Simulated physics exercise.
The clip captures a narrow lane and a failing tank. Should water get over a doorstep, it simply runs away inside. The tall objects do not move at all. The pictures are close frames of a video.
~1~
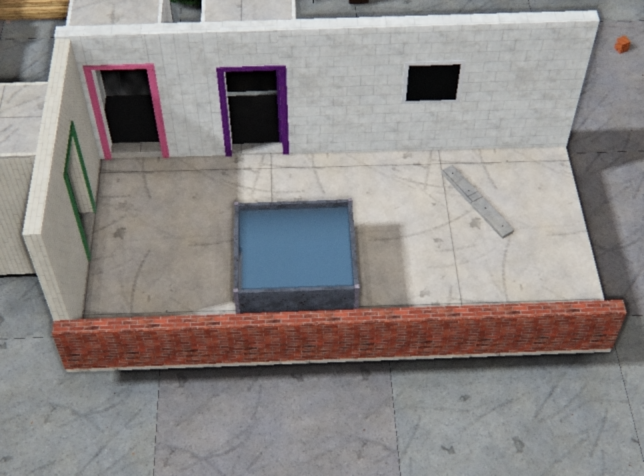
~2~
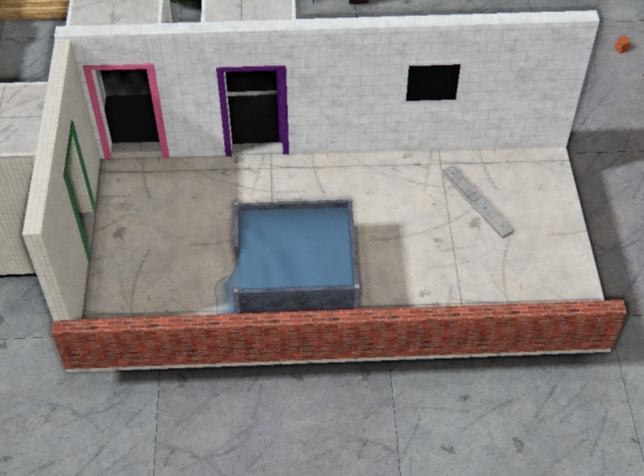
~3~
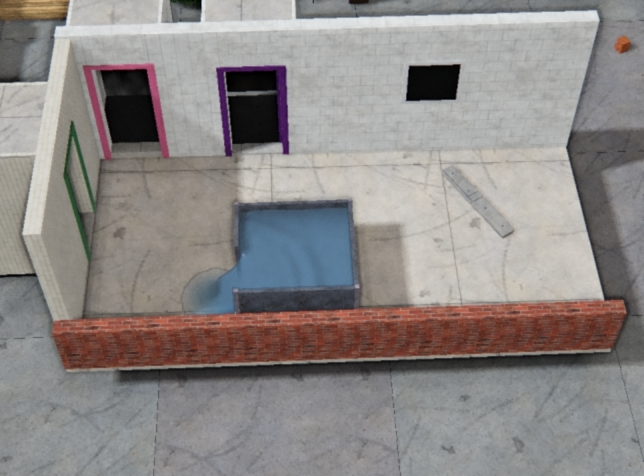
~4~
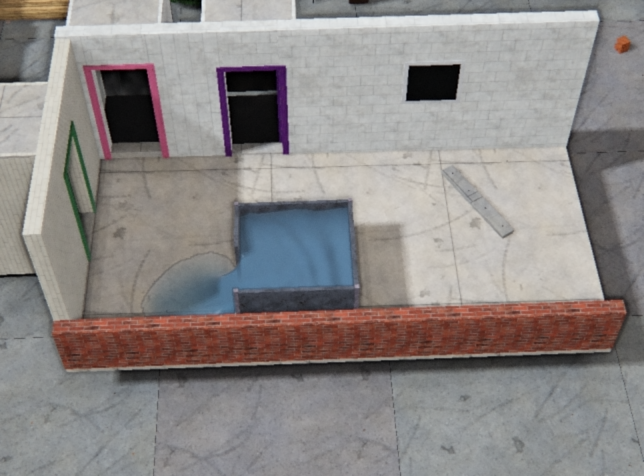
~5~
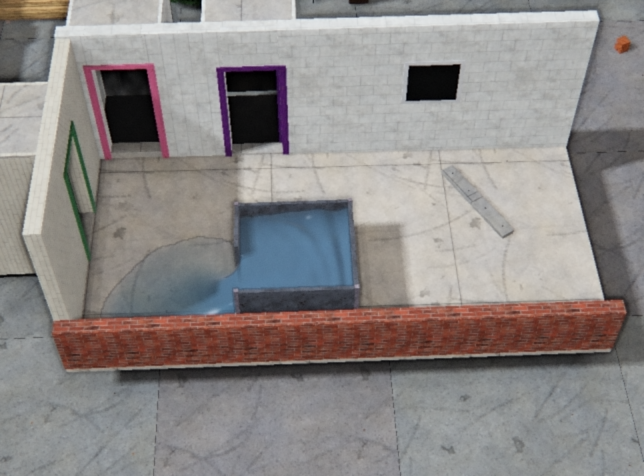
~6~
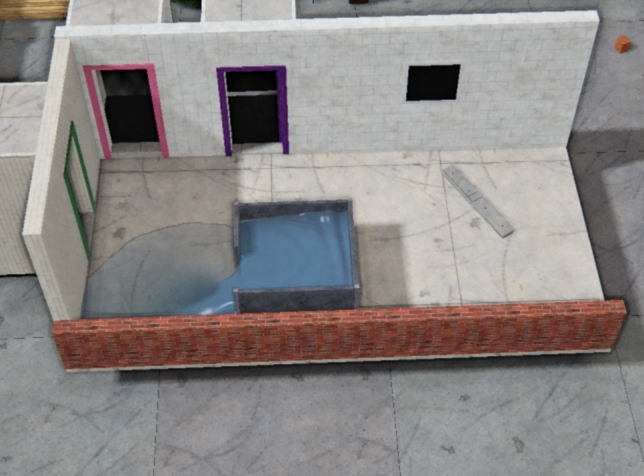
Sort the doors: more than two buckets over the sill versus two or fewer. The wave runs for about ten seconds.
Sorted by door: Purple door - more than two; pink door - more than two; green door - more than two.
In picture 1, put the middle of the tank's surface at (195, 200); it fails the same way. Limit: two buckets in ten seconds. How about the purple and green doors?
So the purple door remains within bounds, and likewise the green door breaks the limit.
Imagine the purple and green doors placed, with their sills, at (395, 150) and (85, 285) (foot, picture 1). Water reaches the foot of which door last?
That would be the purple one.
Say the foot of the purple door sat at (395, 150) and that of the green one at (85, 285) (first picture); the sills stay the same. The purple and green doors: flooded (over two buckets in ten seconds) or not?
As I see it, the purple door remains within bounds while the green door overshoots the mark.
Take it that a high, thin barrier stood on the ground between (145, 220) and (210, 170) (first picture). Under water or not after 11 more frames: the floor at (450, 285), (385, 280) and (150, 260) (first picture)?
Untouched, untouched, submerged.
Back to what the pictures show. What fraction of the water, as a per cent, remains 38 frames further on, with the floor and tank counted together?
Roughly 80 parts in a hundred.
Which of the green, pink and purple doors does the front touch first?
I'd say the door marked green.
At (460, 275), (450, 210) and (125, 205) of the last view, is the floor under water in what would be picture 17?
First spot not wet, second not wet, third inundated.
A moment on, water covers 20 % of the floor; the purple door not reached, the pink door not reached, the green door under two buckets in.
Next, water covers 25 % of the floor; the purple door not reached, the pink door wet at the sill, nothing in, the green door over two buckets in.
Then, water covers 40 % of the floor; the purple door wet at the sill, nothing in, the pink door far over two buckets in, the green door far over two buckets in.
Later, water covers 70 % of the floor; the purple door over two buckets in, the pink door far over two buckets in, the green door far over two buckets in.
In the end, water covers 90 % of the floor; the purple door over two buckets in, the pink door far over two buckets in, the green door far over two buckets in.
